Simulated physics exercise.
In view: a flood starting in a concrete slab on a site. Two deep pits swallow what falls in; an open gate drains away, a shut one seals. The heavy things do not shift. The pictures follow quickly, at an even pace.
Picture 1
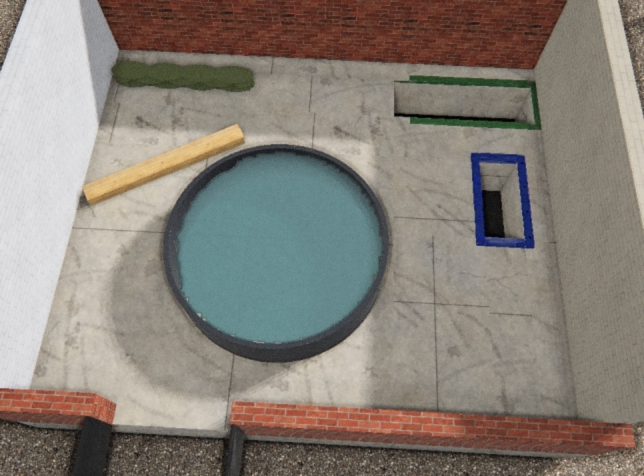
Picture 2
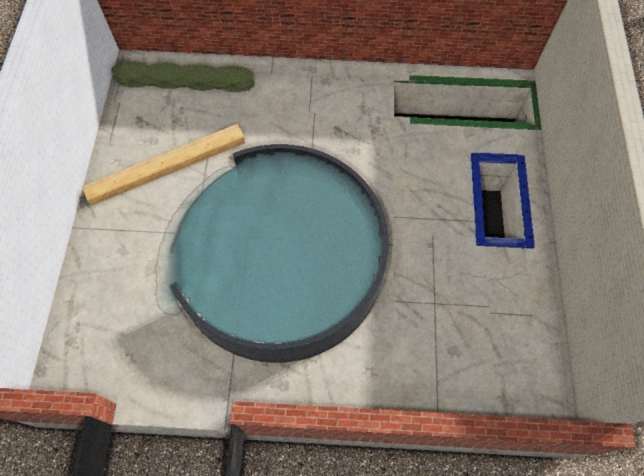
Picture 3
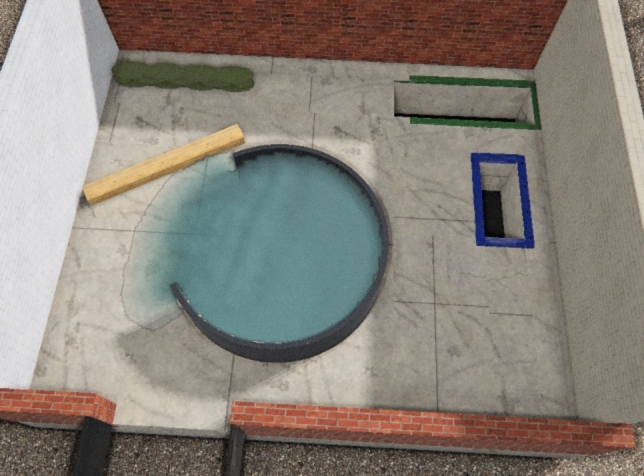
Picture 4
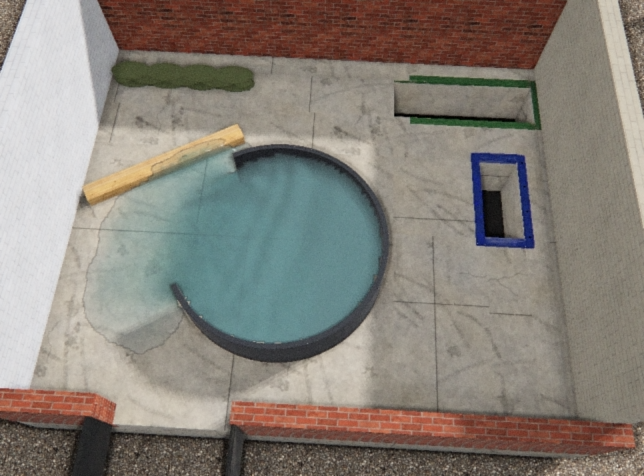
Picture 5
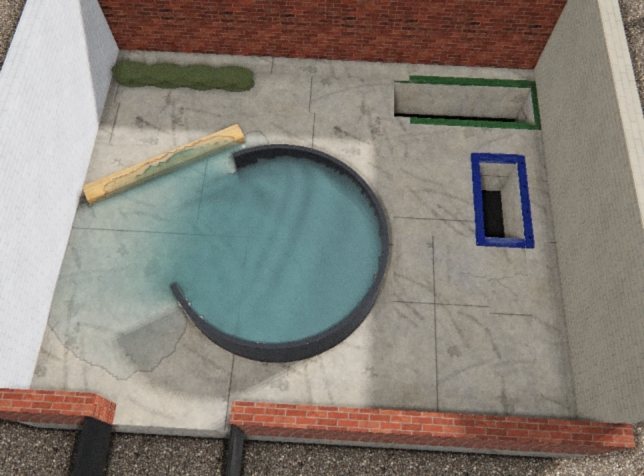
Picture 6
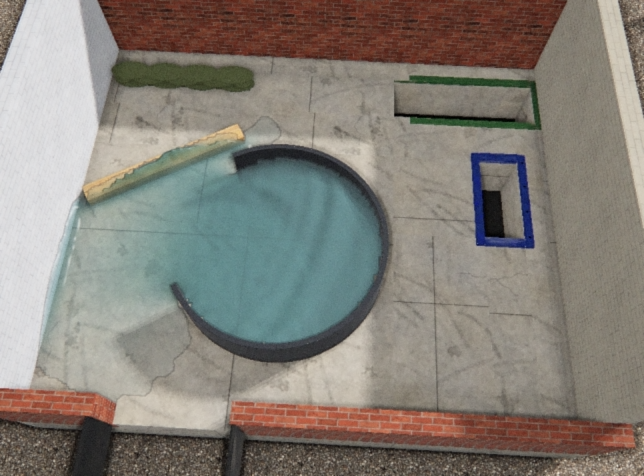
Teal water pouring through a gap in a round dark-walled pool, spreading left across concrete and wetting a wooden beam.
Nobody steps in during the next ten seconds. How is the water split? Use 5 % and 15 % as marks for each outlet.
The gate takes above 15 %; the blue pit takes not even 5 %; the green pit takes above 15 %.
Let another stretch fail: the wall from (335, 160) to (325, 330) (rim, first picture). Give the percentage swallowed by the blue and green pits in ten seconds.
Per cent: Blue 30, green 30.
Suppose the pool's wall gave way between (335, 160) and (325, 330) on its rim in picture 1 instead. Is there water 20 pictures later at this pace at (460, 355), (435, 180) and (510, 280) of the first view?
In that order: Covered, flooded, under water.
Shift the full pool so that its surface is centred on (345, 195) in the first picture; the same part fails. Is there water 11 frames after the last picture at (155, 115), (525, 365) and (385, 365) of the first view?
In that order: Wet, free of water, not flooded.
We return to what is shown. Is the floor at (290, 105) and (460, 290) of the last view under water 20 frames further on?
In turn: Flooded, free of water.
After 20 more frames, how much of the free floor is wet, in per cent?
Roughly 65 per cent.
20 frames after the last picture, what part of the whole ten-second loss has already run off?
Near 10 in a hundred.
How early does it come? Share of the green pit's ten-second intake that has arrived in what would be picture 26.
Near 0 in a hundred.
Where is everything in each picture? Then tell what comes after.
The first picture shows the pool at (277, 241) is whole and still.
In the second picture, the front is at (173, 310), out from the gap at (186, 225).
In the third picture, water pours out at (187, 226) and has run to (152, 322).
In the fourth picture, the front is at (112, 334), out from the gap at (187, 227).
In the fifth picture, the front is at (72, 341), out from the gap at (187, 228).
In the sixth picture, water pours out at (188, 228) and has run to (39, 358).
A moment on, water covers 30 % of the floor; the gate 0 %, the blue pit 0 %, the green pit 0 %.
Next, water covers 40 % of the floor; the gate 0 %, the blue pit 0 %, the green pit 0 %.
Then, water covers 65 % of the floor; the gate 3 %, the blue pit 0 %, the green pit 0 %.
Later, water covers 90 % of the floor; the gate 10 %, the blue pit 1 %, the green pit 7 %.
In the end, water covers 95 % of the floor; the gate 18 %, the blue pit 2 %, the green pit 18 %.
